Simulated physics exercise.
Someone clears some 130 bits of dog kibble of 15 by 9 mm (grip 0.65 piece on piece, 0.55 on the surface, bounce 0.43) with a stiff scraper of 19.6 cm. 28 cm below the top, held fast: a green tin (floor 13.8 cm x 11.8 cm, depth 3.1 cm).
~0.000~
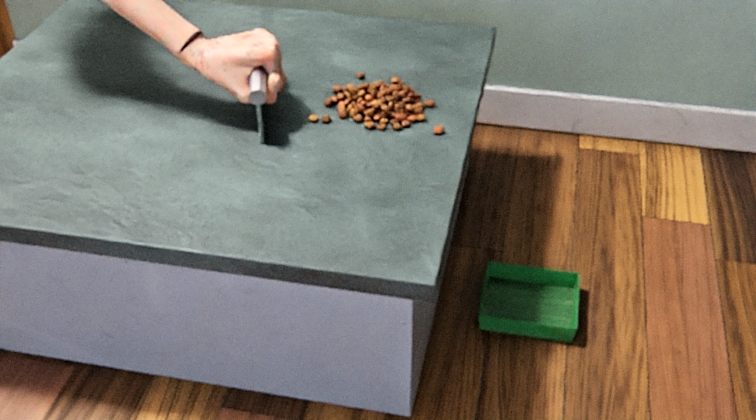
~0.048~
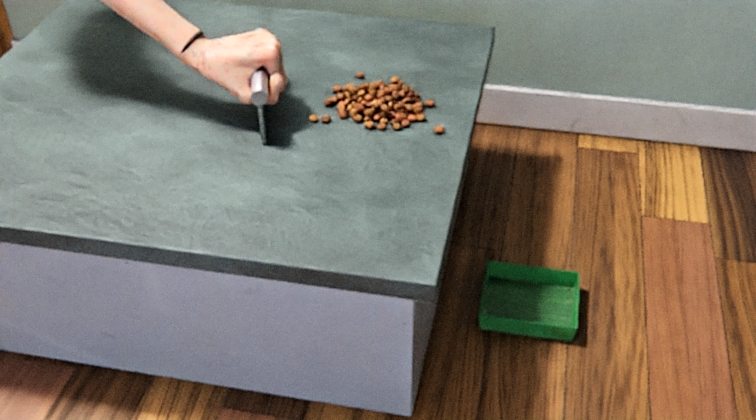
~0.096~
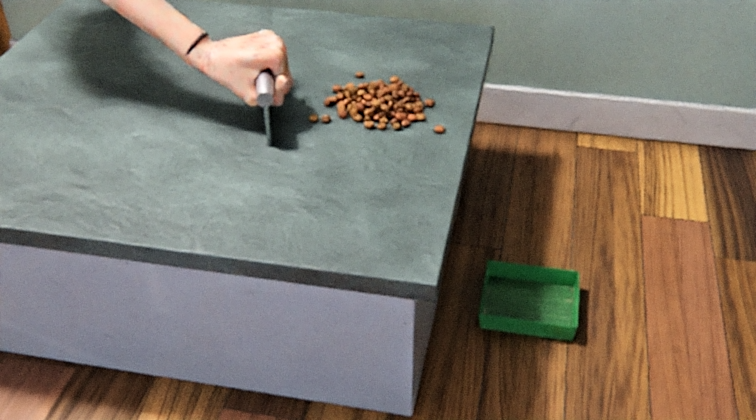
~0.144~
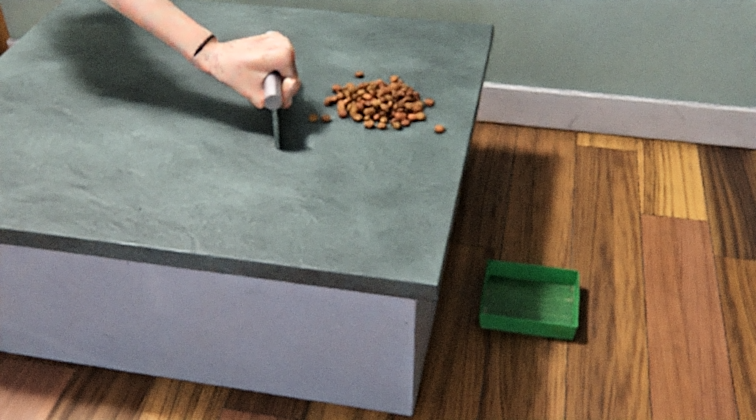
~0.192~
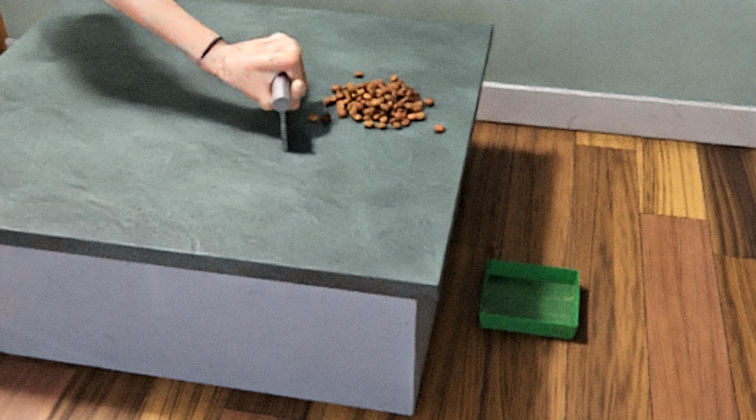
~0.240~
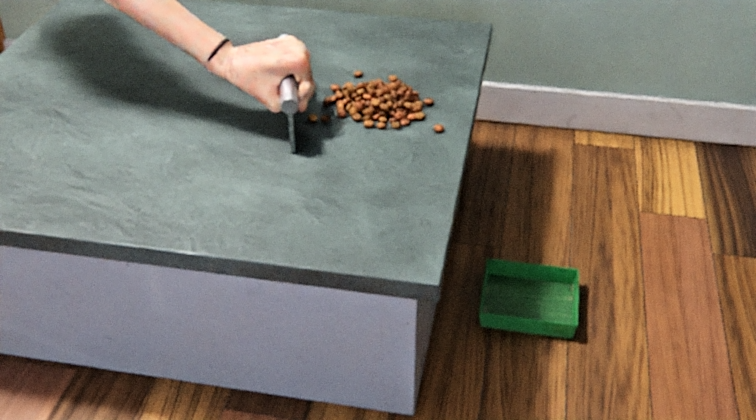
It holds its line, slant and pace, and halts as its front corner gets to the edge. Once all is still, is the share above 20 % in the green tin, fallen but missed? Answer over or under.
Green tin: Under, missed: Under.
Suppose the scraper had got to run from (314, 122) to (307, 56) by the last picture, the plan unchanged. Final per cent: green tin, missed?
Green tin 5, missed 15.
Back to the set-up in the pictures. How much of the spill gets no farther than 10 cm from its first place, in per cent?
Some 70 per cent.
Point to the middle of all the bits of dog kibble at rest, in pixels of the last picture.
Around (421, 103).
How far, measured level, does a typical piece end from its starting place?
Some 4 cm.
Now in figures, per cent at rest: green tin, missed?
Green tin 0; missed 0.
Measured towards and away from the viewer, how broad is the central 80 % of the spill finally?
Roughly 12 cm.
After 0.64 s, scraper 16 cm from its start, spill 10 cm wide; still on top 100 %.
After 1.03 s, scraper 27 cm from its start, spill 13 cm wide; still on top 100 %.
Then, at 1.37 s, scraper 30 cm from its start, spill 14 cm wide; still on top 95 %.
At rest (2.0 s), green tin 0 %, fallen but missed 0 %, still on top 95 %.
